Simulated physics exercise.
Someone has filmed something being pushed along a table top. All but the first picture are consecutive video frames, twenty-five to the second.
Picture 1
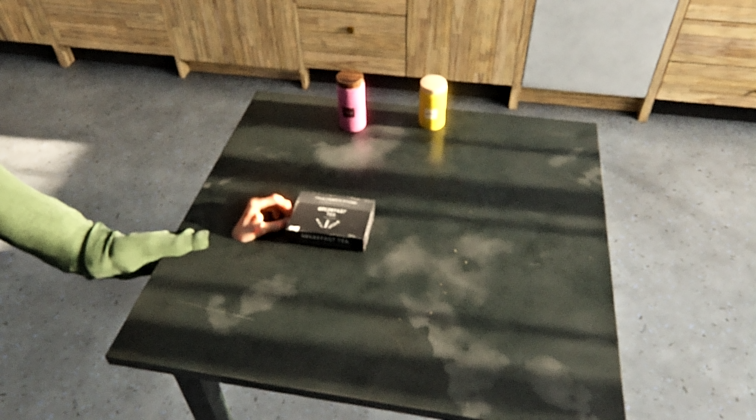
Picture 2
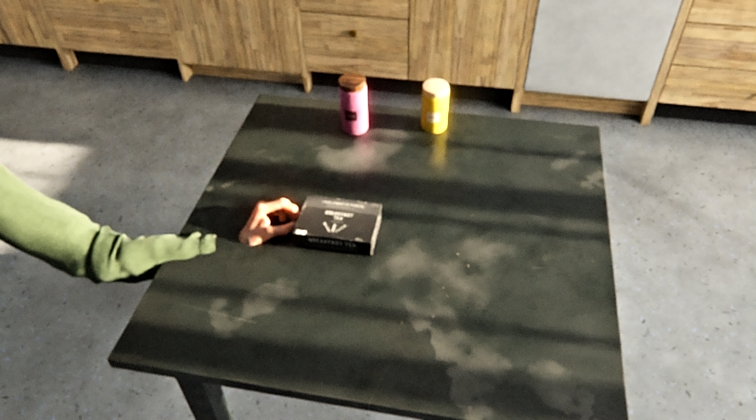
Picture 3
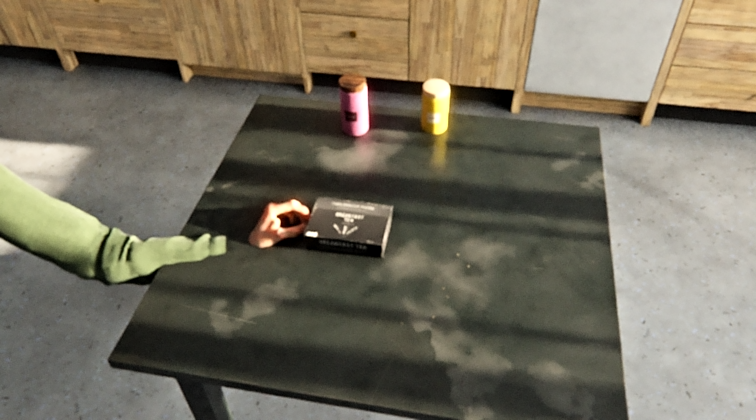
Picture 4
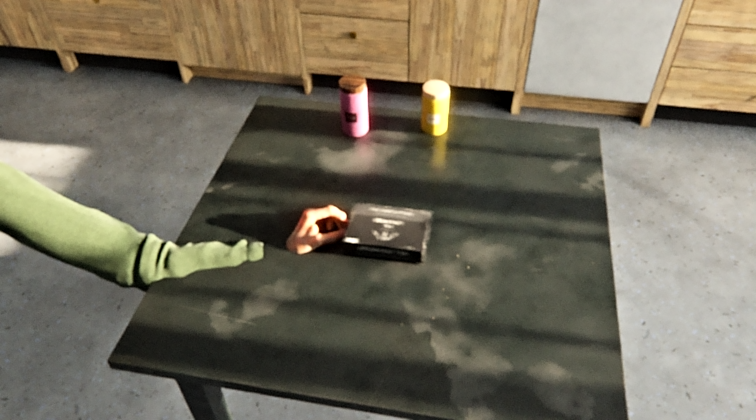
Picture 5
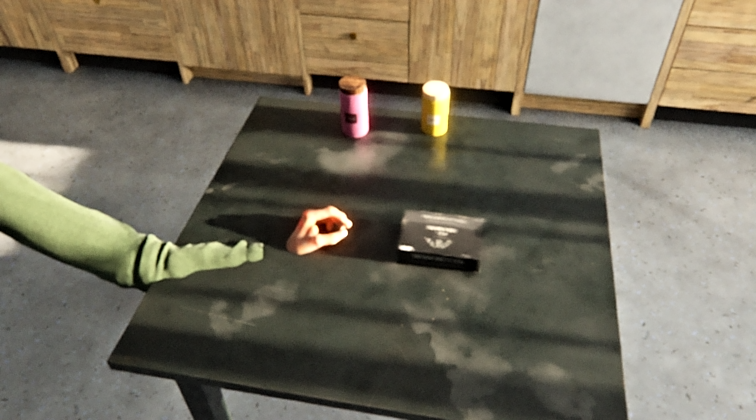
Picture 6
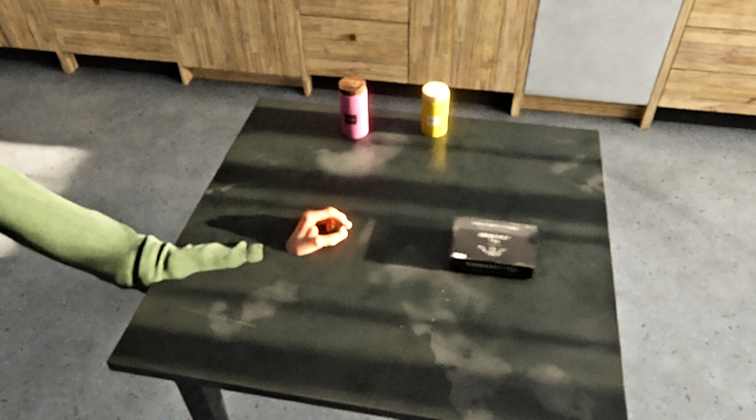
On a dark table top in front of wooden drawers, a hand in a green sleeve pushed a black packet to the right, then stayed back as the packet slid on away from it.
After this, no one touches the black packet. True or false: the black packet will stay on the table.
False.
Then, 0.20 s after the last picture, black packet now off the table.
Then, 0.50 s after the last picture, things are still on the move.
By the end, off the table, black packet.
